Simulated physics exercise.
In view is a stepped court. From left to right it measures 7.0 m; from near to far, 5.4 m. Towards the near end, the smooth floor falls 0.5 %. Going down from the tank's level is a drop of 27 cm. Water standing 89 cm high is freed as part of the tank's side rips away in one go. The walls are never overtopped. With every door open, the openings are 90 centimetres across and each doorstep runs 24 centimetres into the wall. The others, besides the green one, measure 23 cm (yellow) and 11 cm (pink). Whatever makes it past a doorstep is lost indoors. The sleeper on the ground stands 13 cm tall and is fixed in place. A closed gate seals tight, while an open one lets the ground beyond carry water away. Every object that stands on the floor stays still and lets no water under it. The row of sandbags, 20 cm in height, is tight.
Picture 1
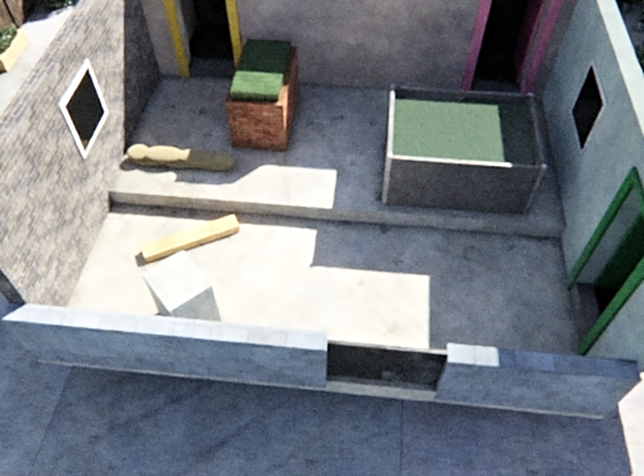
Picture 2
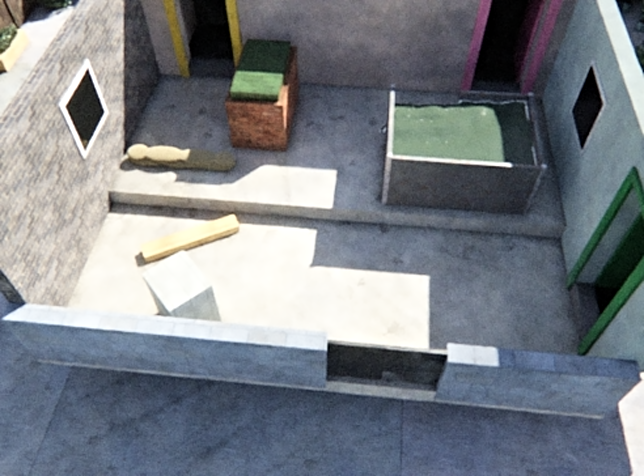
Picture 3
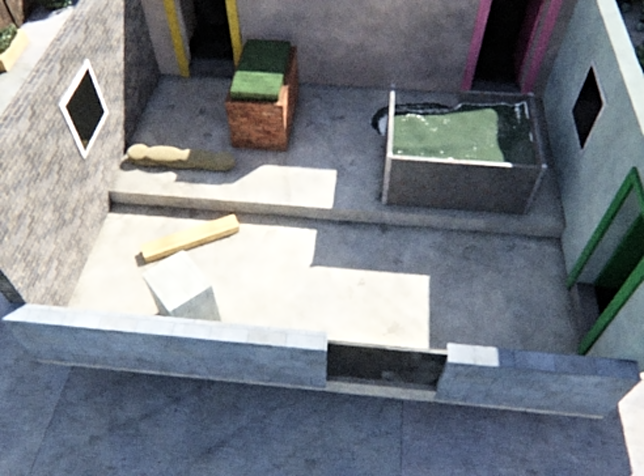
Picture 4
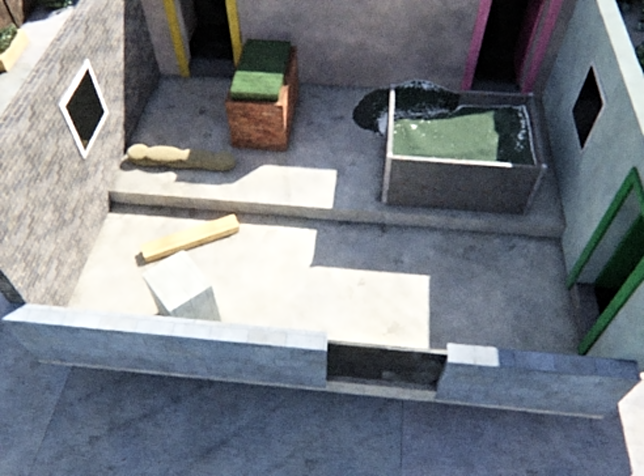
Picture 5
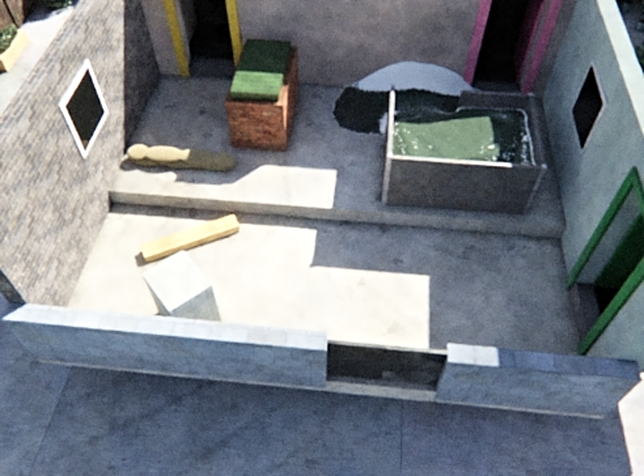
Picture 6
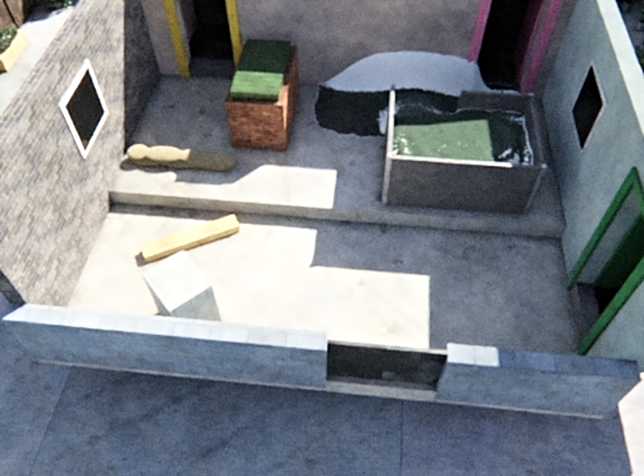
In a stepped court with yellow, pink and green doorways, a tank of green water stands still on the upper level, then its surface drops and ripples. Water emerges behind the tank at its far side, spreading left across the floor and back along the wall in a widening dark and pale sheet.
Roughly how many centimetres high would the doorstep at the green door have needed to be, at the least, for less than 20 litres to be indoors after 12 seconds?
At least 8 cm or so.
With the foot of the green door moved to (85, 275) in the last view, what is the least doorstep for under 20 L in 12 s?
You'd want it roughly 8.5 cm high.
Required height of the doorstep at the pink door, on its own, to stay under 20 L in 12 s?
Door pink, min height approx. 16 cm.
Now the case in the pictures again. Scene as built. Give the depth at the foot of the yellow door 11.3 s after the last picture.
Lab note: Depth approx. 5.5 cm.
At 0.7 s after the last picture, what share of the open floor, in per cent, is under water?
Around 15 per cent of the free floor.
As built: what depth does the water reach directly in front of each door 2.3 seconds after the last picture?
Depths, in cm - green: 8, yellow: 9, pink: 14.
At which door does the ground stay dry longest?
Green.
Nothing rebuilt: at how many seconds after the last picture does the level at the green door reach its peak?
Peak time: About 11.5 s.
Then, 0.7 s after the last picture water covers 15 % of the floor, deepest (57 cm) near (412, 95); it has not reached the green door.
Then, 2.3 s after the last picture water covers 60 % of the floor, deepest (32 cm) near (302, 95); 8 cm at the green door, 0 litres in over its 21 cm doorstep.
Then, 11.3 s after the last picture water covers 90 % of the floor, deepest (16 cm) near (405, 371); 15 cm at the green door, 0 litres in over its 21 cm doorstep.
At the green door as built, the water peaked near 15 cm, 11.3 s after the last picture.
Run again over the same 12 s with other heights there, 29 litres in over 7 cm, 9 litres over 9.5 cm. The limit of 20 litres is kept from about 8 cm up.
